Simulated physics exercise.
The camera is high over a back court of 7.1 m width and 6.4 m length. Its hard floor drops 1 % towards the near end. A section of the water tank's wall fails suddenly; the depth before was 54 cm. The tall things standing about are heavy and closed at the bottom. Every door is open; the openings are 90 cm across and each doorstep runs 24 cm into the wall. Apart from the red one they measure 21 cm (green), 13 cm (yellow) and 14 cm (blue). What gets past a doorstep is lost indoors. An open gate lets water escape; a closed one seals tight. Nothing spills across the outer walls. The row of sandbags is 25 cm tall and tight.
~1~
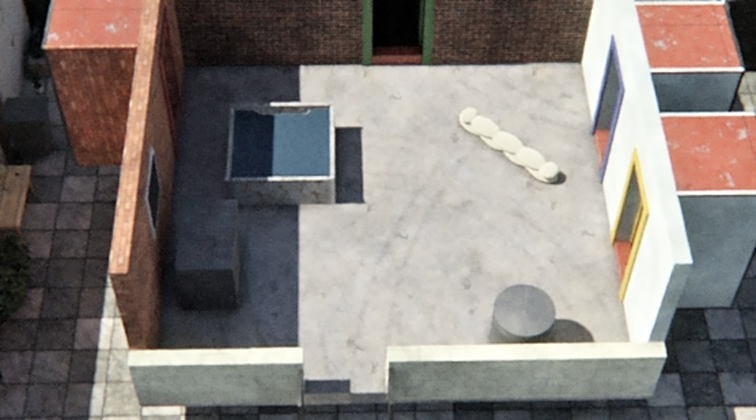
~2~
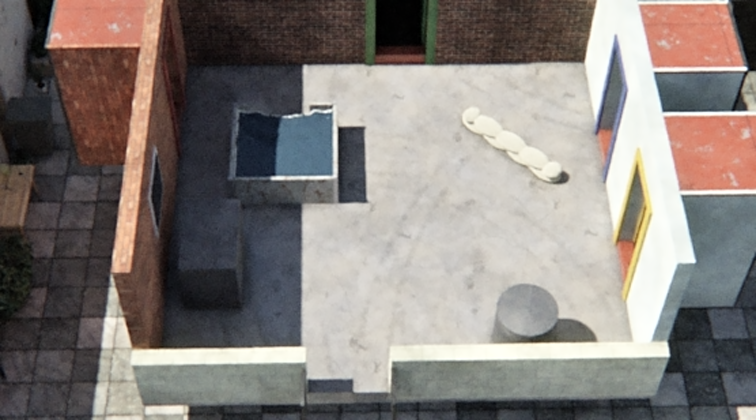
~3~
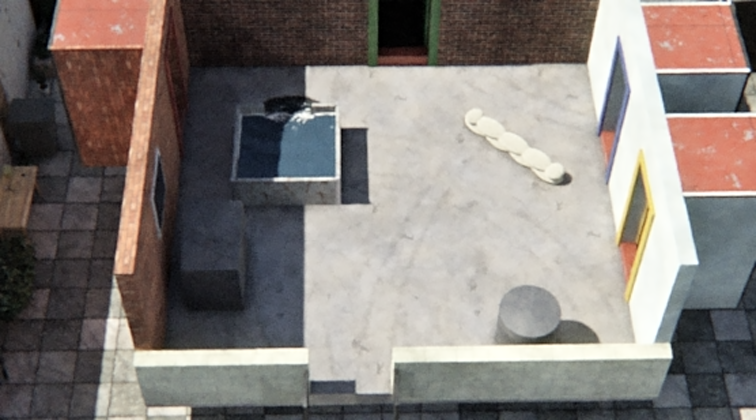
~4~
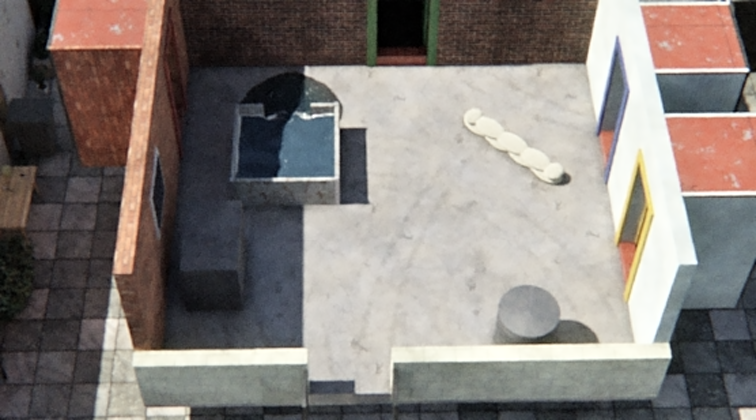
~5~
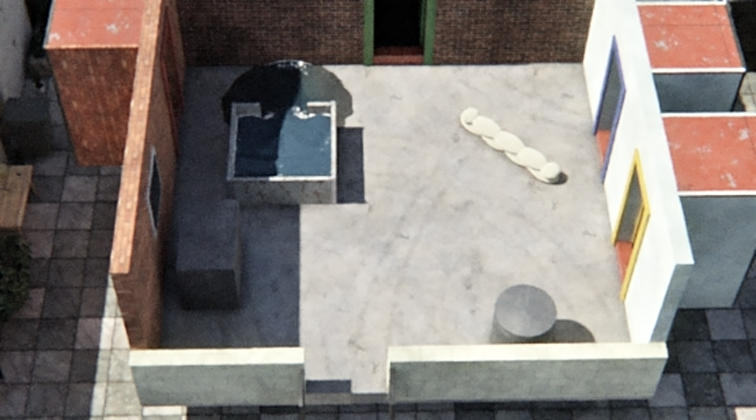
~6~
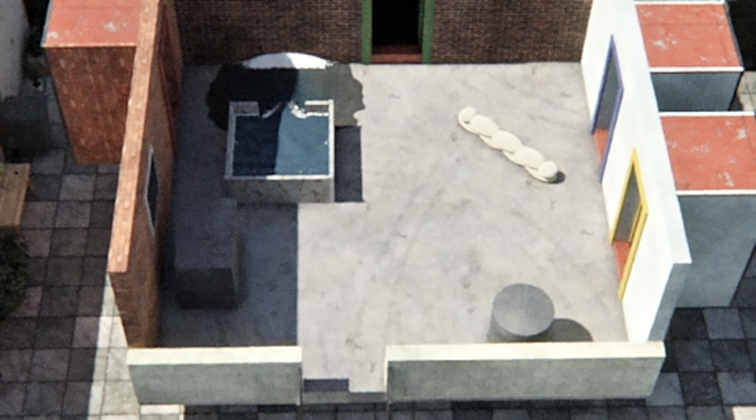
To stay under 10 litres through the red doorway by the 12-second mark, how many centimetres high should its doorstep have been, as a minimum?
Close to 5.5 cm is just enough.
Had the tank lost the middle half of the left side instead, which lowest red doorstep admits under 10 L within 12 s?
Then roughly 23 cm.
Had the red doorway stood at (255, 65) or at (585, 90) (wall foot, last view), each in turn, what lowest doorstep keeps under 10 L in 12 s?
Roughly 24 and 7.0 cm.
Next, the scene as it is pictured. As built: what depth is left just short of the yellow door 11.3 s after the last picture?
Some 1.5 cm.
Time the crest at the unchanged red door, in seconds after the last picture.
Around 2.6 s.
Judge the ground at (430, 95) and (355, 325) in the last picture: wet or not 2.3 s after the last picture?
In turn: Wet, dry.
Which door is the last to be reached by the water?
Last comes the yellow one.
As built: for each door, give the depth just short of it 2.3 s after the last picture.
Depths in cm: Red 8, green 6, yellow 0, blue 0.
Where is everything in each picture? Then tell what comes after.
In the first frame, still water, 54 cm deep, in the water tank at (281, 144); the red door at (171, 90) is dry.
In the second frame, the gap is on the far side, the front 0.2 m out at a hidden place; the back of the water tank holds 54 cm.
In the third frame, the front is at (274, 102), 0.7 m from the gap on the far side; 0.6 m2 of floor is wet, 54 cm left at the back.
In the fourth frame, the gap is on the far side, the front 1.3 m out at (284, 77); the back of the water tank holds 53 cm.
In the fifth frame, water pours out on the far side and has run 1.5 m, to (312, 66); about 5 cm deep outside, 48 cm at the back.
In the sixth frame, water pours out on the far side and has run 1.6 m, to (340, 65); about 5 cm deep outside, 45 cm at the back; 1.0 m in a straight line remain to the red door at (170, 89).
Then, 0.7 s after the last picture water covers 10 % of the floor, deepest (29 cm) near (286, 68); it has not reached the red door.
Then, 2.3 s after the last picture water covers 30 % of the floor, deepest (20 cm) near (183, 76); 8 cm at the red door, 0 litres in over its 22 cm doorstep.
Then, 11.3 s after the last picture water covers 85 % of the floor, deepest (9 cm) near (618, 373); 3 cm at the red door, 0 litres in over its 22 cm doorstep.
At the red door as built, the water peaked near 8 cm, 2.5 s after the last picture.
Run again over the same 12 s with other heights there, 13 litres in over 5 cm, 7 litres over 6 cm. The limit of 10 litres is kept from about 5.5 cm up.
